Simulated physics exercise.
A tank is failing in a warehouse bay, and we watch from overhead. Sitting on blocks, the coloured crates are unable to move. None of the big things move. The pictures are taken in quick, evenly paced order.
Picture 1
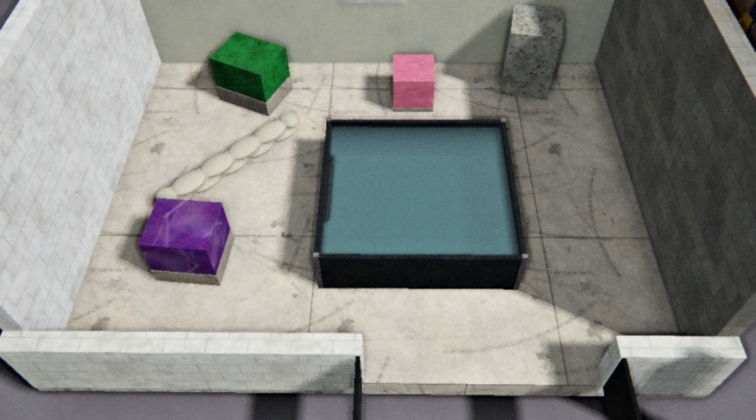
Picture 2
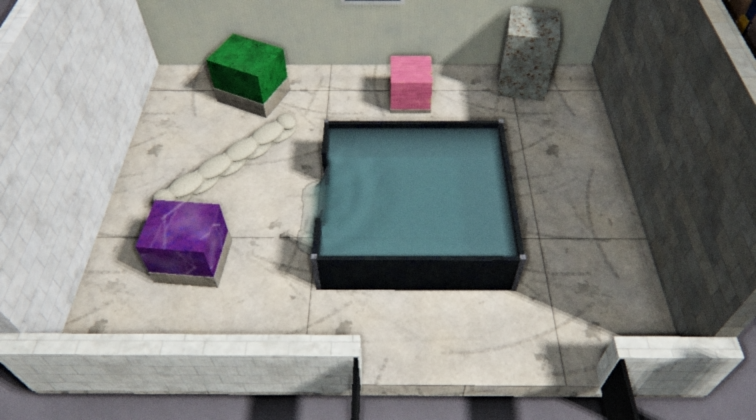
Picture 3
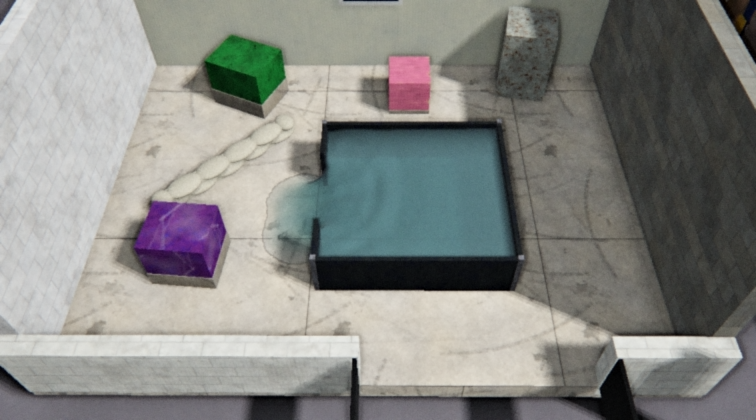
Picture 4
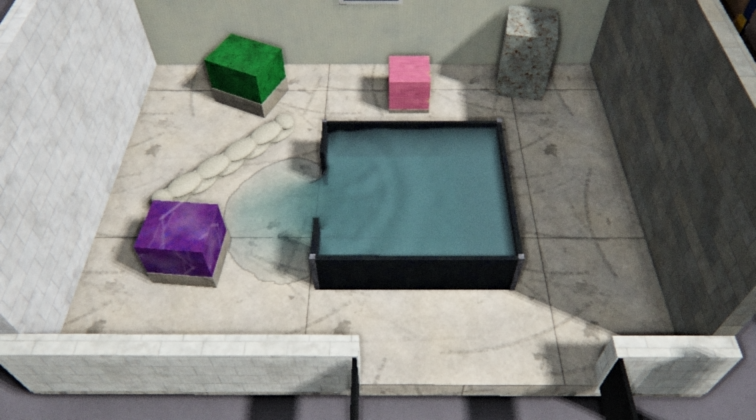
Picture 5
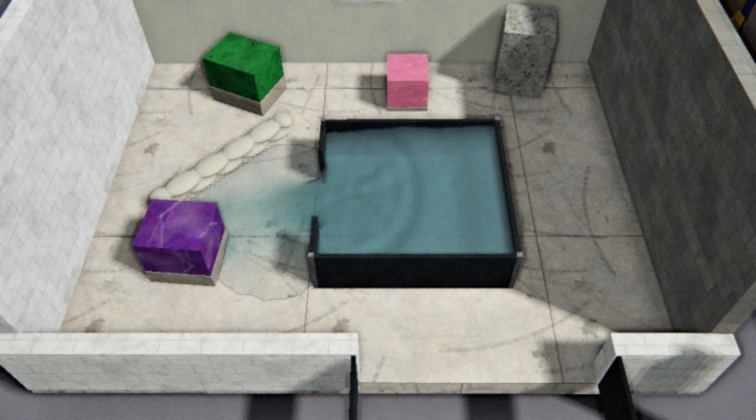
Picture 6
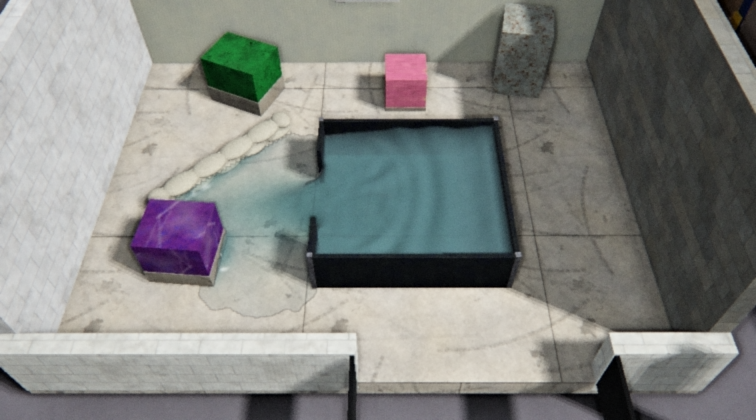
The clip shows an overhead view of a walled bay where water pours from a gap in the left side of a dark tank and spreads across the floor to a purple crate and a pale, lumpy barrier.
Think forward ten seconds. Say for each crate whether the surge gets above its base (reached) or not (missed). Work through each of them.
My prediction: The green crate will be out of the water's reach. The pink crate will be within the water's reach. The purple crate will be within the water's reach.
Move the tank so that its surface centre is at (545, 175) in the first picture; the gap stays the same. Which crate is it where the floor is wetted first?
The crate marked purple.
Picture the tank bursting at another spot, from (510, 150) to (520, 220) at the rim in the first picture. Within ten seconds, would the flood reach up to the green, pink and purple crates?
Green stays untouched, pink gets drenched, purple stays untouched.
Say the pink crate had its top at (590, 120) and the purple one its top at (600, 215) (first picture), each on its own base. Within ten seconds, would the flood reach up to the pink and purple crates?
Result - pink crate is inundated, purple crate stays clear.
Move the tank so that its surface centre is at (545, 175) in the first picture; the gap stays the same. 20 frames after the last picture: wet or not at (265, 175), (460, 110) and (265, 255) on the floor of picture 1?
As listed: Flooded, no water, flooded.
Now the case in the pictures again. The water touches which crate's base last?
Easy - the one in green.
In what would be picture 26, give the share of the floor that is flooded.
About 50 in a hundred.
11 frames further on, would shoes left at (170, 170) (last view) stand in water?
Lab note: Spot reads soaked.
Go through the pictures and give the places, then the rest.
The first frame shows still water in the tank at (417, 187).
In the second frame, the front is at (315, 185), out from the gap at (326, 208).
In the third frame, water pours out at (324, 209) and has run to (280, 189).
In the fourth frame, the front is at (236, 197), out from the gap at (324, 209).
In the fifth frame, the front is at a hidden place, out from the gap at (323, 206).
In the sixth frame, water pours out at (321, 206) and has run to a hidden place.
A moment on, water covers 20 % of the floor; the green crate not reached, the pink crate not reached, the purple crate water round its plinth.
Next, water covers 30 % of the floor; the green crate not reached, the pink crate not reached, the purple crate water round its plinth.
Then, water covers 50 % of the floor; the green crate water round its plinth, the pink crate water round its plinth, the purple crate water round its plinth.
Later, water covers 85 % of the floor; the green crate water round its plinth, the pink crate water round its plinth, the purple crate water round its plinth.
In the end, water covers 95 % of the floor; the green crate stayed above the water, the pink crate was topped, the purple crate was topped.
